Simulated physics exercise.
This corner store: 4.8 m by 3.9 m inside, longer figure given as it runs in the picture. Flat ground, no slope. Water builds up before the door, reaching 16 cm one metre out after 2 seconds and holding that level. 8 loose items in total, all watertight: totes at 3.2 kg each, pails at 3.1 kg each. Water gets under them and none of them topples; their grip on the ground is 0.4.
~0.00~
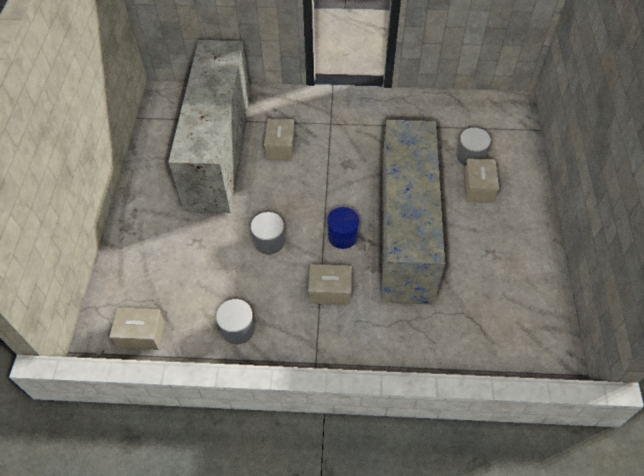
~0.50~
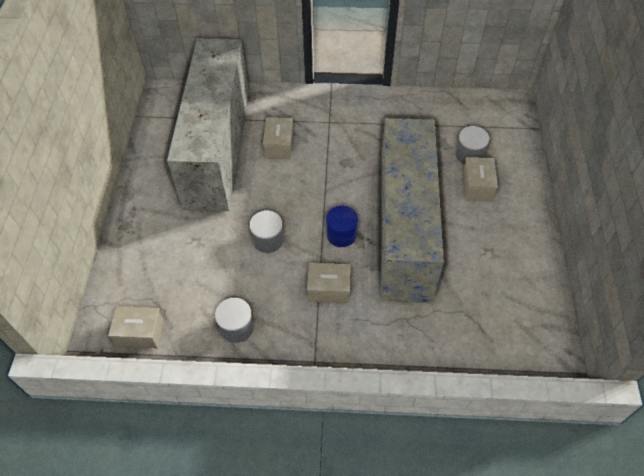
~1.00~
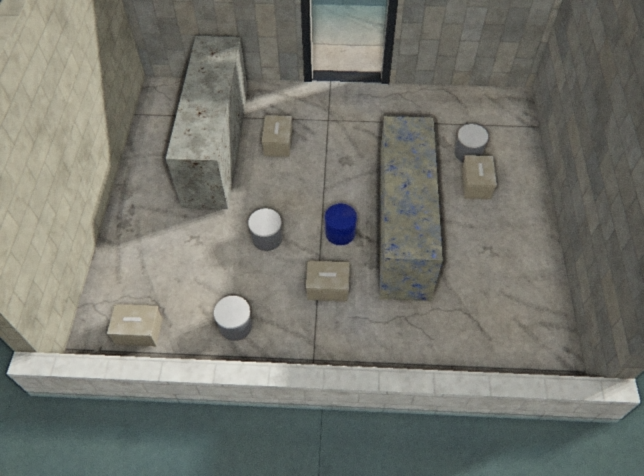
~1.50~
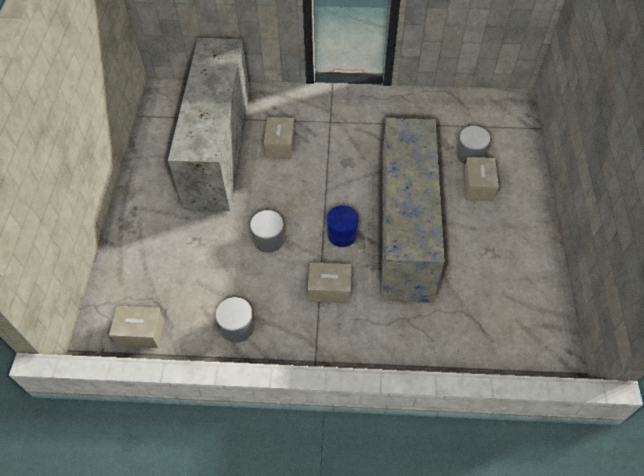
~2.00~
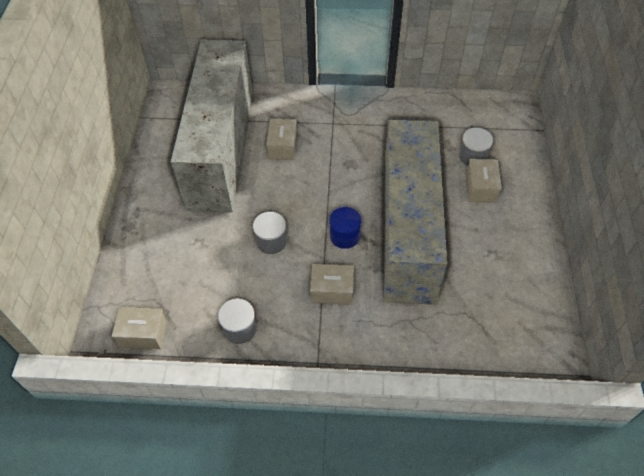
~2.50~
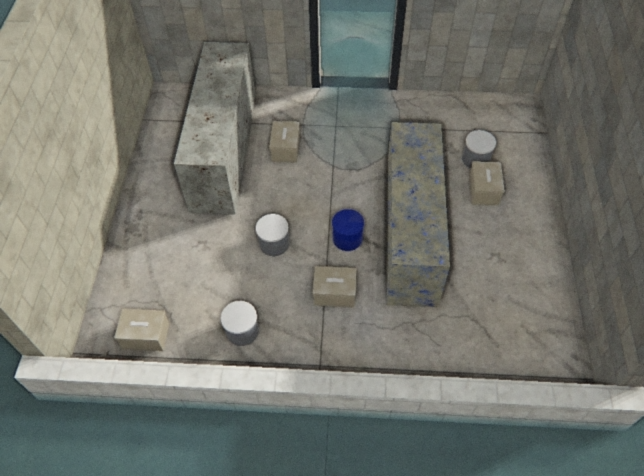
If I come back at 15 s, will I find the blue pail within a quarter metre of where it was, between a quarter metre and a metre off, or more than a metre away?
You'll find it more than a metre away.
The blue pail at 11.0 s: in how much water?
About 6 cm.
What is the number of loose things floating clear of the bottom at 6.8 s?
At that moment 4.
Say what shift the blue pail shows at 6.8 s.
Shift by then: About 120 cm.
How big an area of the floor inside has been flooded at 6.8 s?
Wet: Near 13 m2.
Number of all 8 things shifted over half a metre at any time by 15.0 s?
All told, that gives 8.
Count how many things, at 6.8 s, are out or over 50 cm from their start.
The number I get is 6.
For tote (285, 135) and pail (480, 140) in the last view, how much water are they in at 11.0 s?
Some 7 cm at the first, some 5 cm at the second.
After 3.5 s the blue pail is near (347, 225), 0.0 m from its start, aground; 0 afloat.
After 6.8 s the blue pail is near (299, 322), 1.2 m from its start, afloat; 4 afloat.
After 11.0 s the blue pail is near (146, 307), 2.1 m from its start, afloat; 7 afloat.
After 15.0 s the blue pail is near (173, 124), 2.3 m from its start, afloat; 8 afloat.
